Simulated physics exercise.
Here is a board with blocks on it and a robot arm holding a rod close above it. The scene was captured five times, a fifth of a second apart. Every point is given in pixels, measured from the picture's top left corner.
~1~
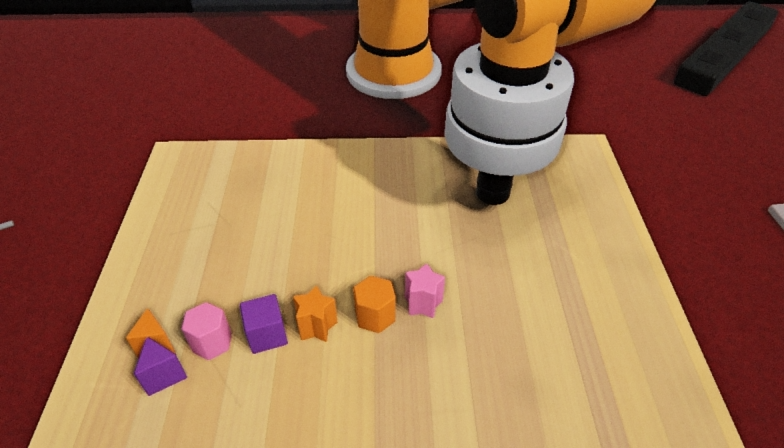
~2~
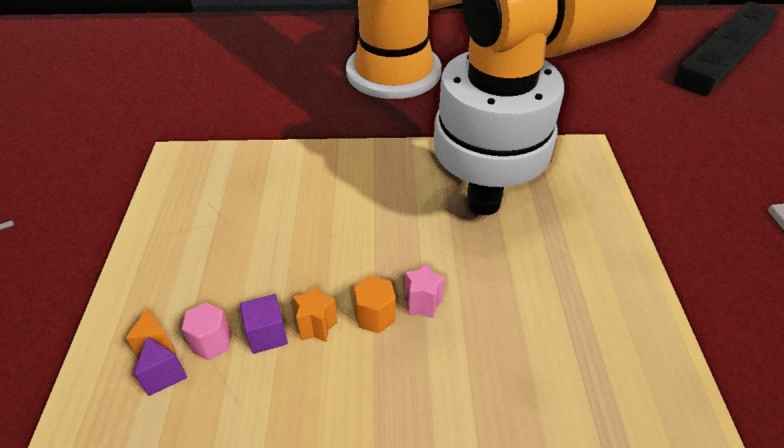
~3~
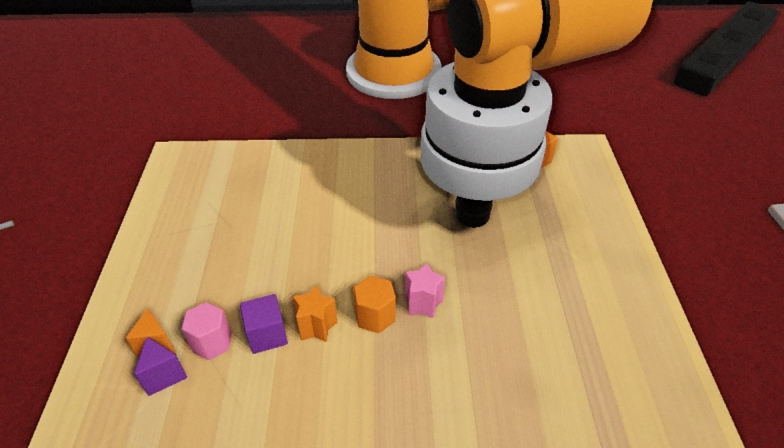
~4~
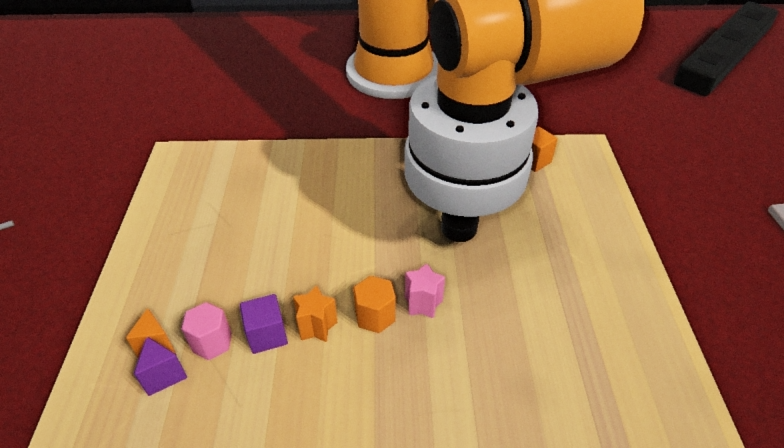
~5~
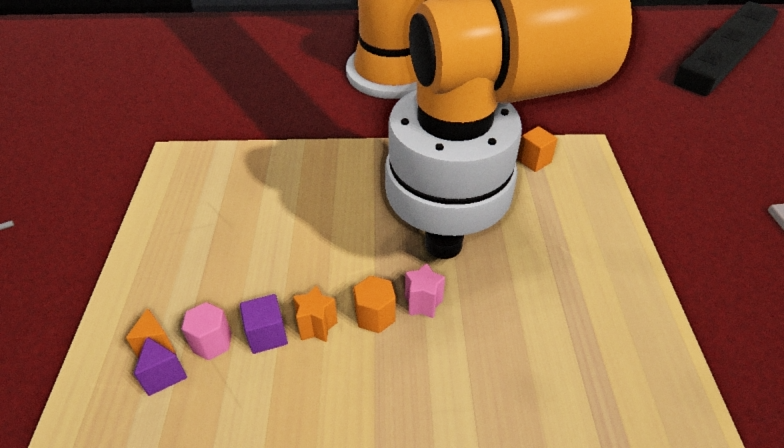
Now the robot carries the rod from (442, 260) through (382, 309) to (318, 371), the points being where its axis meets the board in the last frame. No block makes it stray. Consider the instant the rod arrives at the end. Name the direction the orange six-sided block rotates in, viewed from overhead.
From above, the turn goes clockwise.
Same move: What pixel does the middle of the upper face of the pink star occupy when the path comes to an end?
I predict (410, 303).
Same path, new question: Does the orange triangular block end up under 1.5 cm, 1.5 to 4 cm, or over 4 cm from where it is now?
My answer is that it shifts under 1.5 cm.
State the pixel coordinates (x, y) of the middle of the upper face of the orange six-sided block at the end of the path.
Its top middle: (280, 378).
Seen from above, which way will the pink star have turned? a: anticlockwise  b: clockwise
Answer: A.
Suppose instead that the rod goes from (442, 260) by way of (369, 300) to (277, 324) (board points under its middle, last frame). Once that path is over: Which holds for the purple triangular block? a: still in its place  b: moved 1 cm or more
Choice a: Still in its place.
On the path given first. One third of the way, rod (403, 278); pink star (417, 295), turned 55° anticlockwise.
Two thirds of the way, rod (360, 316); orange star (308, 306), turned 25° clockwise; orange six-sided block (329, 331), turned 25° clockwise; pink star (410, 303), turned 105° anticlockwise.
At the end, rod (316, 359); orange triangular block unmoved; purple square unmoved; orange star (298, 312), turned 80° clockwise; orange six-sided block (280, 378), turned 25° clockwise; pink star (410, 303), turned 105° anticlockwise.
